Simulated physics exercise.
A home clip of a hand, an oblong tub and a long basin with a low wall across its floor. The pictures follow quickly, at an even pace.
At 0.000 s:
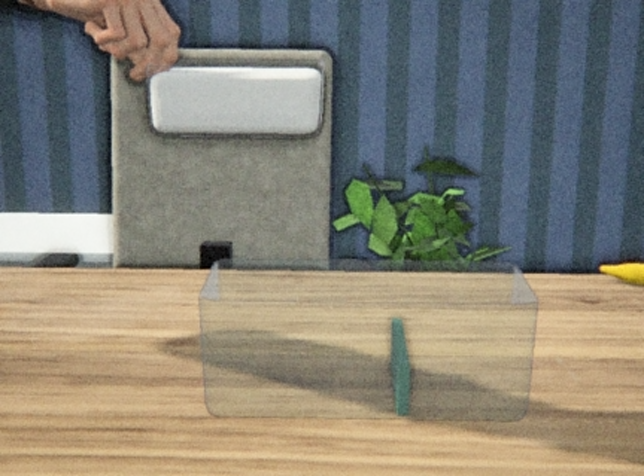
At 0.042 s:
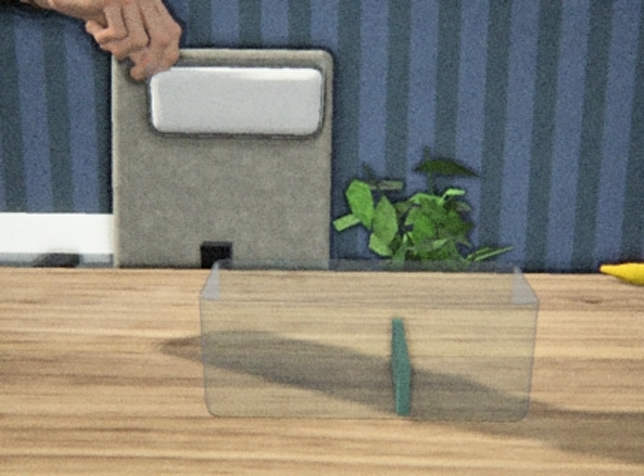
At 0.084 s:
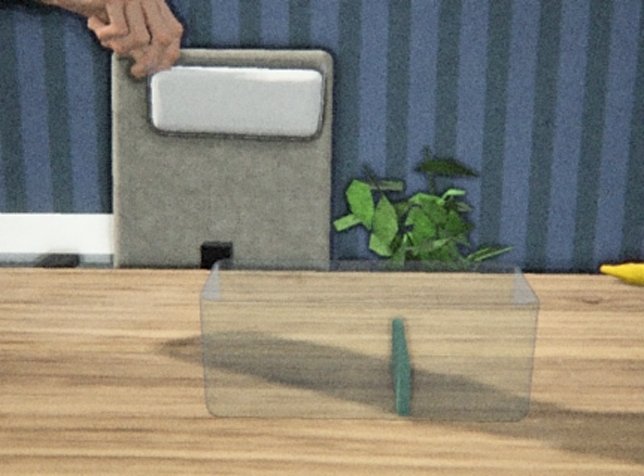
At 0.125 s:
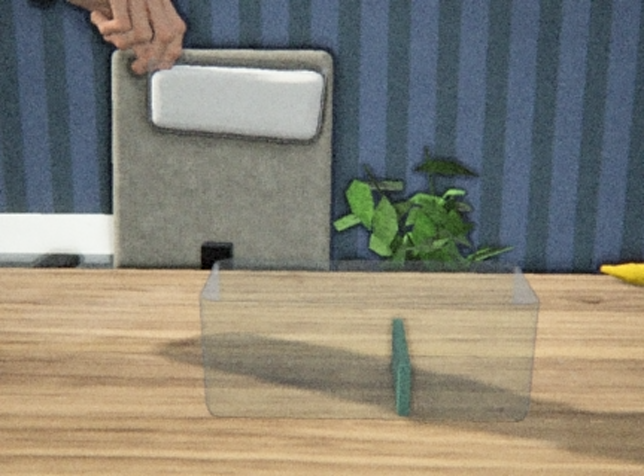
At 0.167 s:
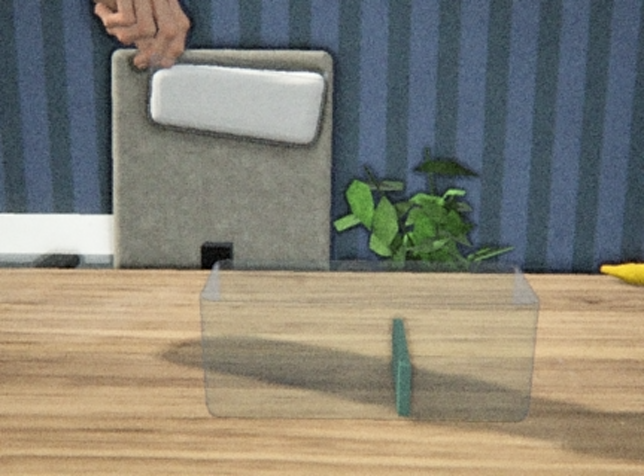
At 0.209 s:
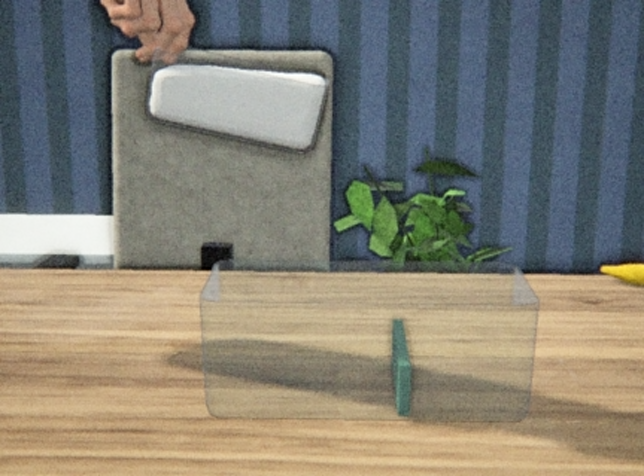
In this clip, a hand at the upper left tilts a white oblong tub slightly, its right end dipping lower. Below, a clear long basin with a low green wall across its floor stays still on a wooden surface.
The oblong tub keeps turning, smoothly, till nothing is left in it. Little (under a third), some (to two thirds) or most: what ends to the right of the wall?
In the end between a third and two thirds is right of the wall.
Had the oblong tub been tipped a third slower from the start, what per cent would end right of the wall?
About 55 per cent.
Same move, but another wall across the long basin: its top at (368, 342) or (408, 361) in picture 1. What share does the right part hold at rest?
Near 65 % and 35 %.
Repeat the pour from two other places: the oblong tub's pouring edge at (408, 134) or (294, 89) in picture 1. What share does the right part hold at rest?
About 80 and 5 per cent.
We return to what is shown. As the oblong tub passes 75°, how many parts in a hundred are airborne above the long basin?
It comes to 55 per cent or so.
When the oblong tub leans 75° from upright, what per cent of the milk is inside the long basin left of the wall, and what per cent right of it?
Some 5 per cent left and 10 right.
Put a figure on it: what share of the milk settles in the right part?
Close to 45 per cent.
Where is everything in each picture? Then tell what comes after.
The first picture shows tilt 0°; pouring edge (322, 66); surface from (158, 73) to (321, 75); the long basin's rim runs from (208, 280) to (526, 284); the wall's top is at (400, 341).
The second picture shows tilt 1°; pouring edge (323, 67); surface from (159, 72) to (321, 75).
The third picture shows tilt 2°; pouring edge (323, 69); surface from (160, 72) to (321, 76).
The fourth picture shows tilt 4°; pouring edge (325, 73); surface from (161, 71) to (323, 78).
The fifth picture shows tilt 8°; pouring edge (326, 78); surface from (162, 71) to (324, 79).
The sixth picture shows tilt 12°; pouring edge (327, 85); surface from (163, 71) to (326, 81).
A moment on, the oblong tub is tipped on its side and 28 per cent is still to pour, 4 is left of the wall and 12 right of it.
Next, the oblong tub is tipped right over and 3 per cent is still to pour, 37 is left of the wall and 46 right of it.
Then the oblong tub is tipped right over and 0 per cent is still to pour, 45 is left of the wall and 45 right of it.
Later the oblong tub is tipped right over and 0 per cent is still to pour, 45 is left of the wall and 45 right of it.
Finally, 45 per cent lies left of the wall, 45 right of it and 10 outside.
